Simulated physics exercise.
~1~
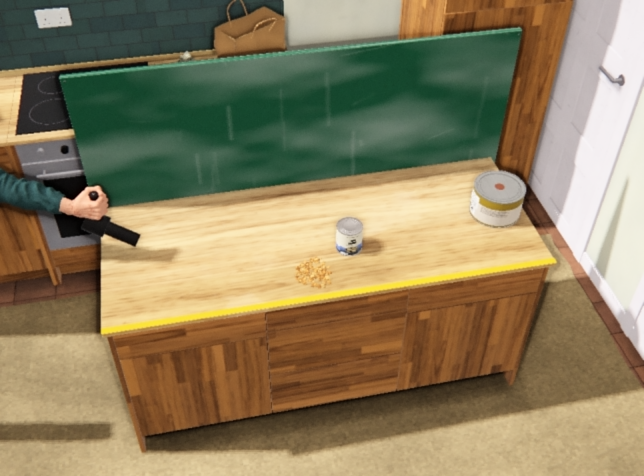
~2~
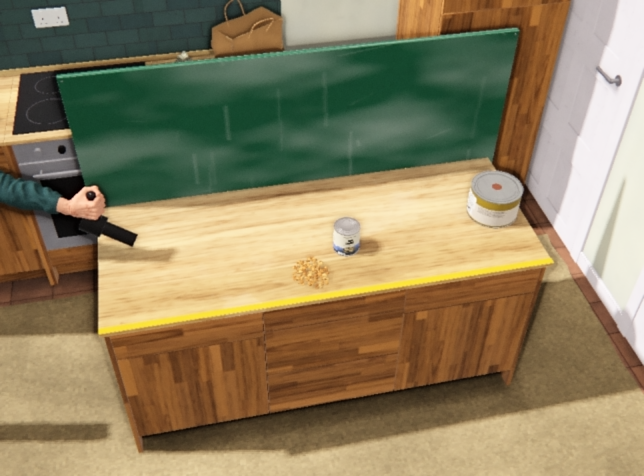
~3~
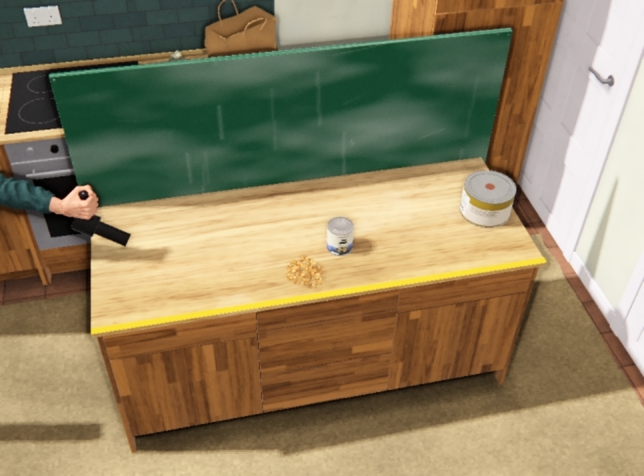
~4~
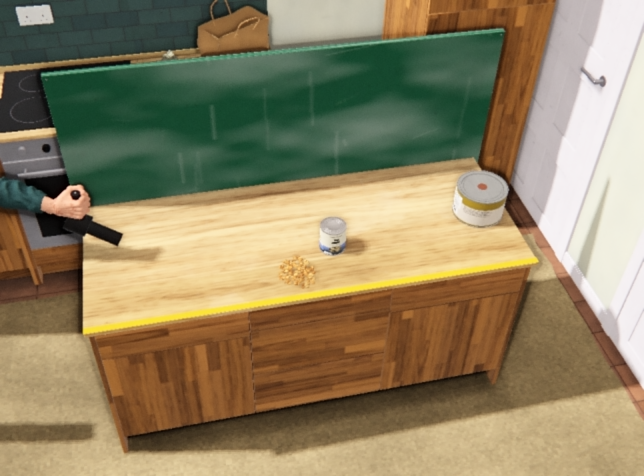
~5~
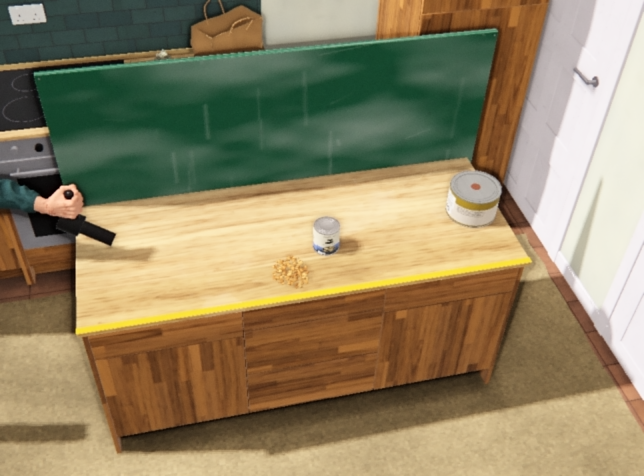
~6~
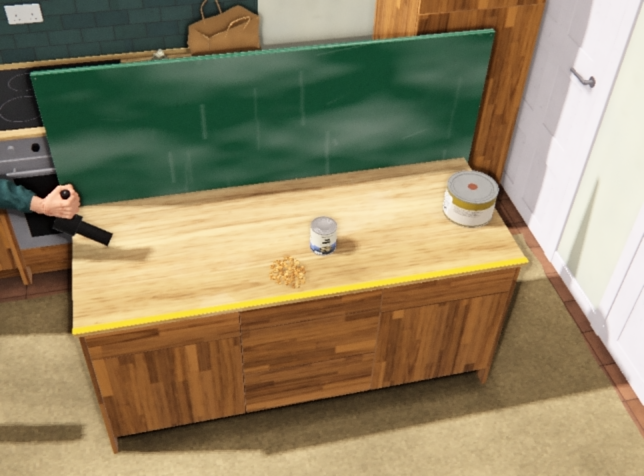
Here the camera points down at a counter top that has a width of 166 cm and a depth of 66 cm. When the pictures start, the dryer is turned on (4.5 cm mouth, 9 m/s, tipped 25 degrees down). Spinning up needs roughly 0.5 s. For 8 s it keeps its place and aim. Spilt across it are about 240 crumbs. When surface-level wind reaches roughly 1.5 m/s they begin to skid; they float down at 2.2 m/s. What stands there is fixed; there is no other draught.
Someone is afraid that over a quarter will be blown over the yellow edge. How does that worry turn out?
Watch it - the losses over that edge are going to exceed one in four.
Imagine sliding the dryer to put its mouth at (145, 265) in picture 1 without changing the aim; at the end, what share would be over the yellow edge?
Some 40 %.
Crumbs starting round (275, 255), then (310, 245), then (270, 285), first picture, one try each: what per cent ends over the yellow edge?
It goes 30 %, then 10 %, then 100 %.
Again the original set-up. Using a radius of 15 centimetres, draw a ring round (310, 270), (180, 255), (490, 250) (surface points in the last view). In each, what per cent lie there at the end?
Estimates in listed order: 0 %; 0 %; 15 %.
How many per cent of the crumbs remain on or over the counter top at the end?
Near 15 %.
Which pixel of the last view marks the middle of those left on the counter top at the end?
Around (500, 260).
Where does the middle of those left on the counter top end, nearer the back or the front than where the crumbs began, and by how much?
Drift: Forward direction, about 10 cm.
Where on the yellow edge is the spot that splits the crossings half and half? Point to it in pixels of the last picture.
At roughly pixel (382, 285).
Then, 1.2 s after the last picture, 20 % are on the move or not yet settled, 82 % are over the yellow edge; the middle of those still in play is near (482, 260).
Then, 2.1 s after the last picture, 18 % are on the move or not yet settled, 82 % are over the yellow edge; the middle of those still in play is near (490, 260).
Then, 4.0 s after the last picture, 16 % are on the move or not yet settled, 83 % are over the yellow edge; the middle of those still in play is near (498, 260).
Then, 7.6 s after the last picture, at the end, 83 % are over the yellow edge; the middle of those still in play is near (500, 260).
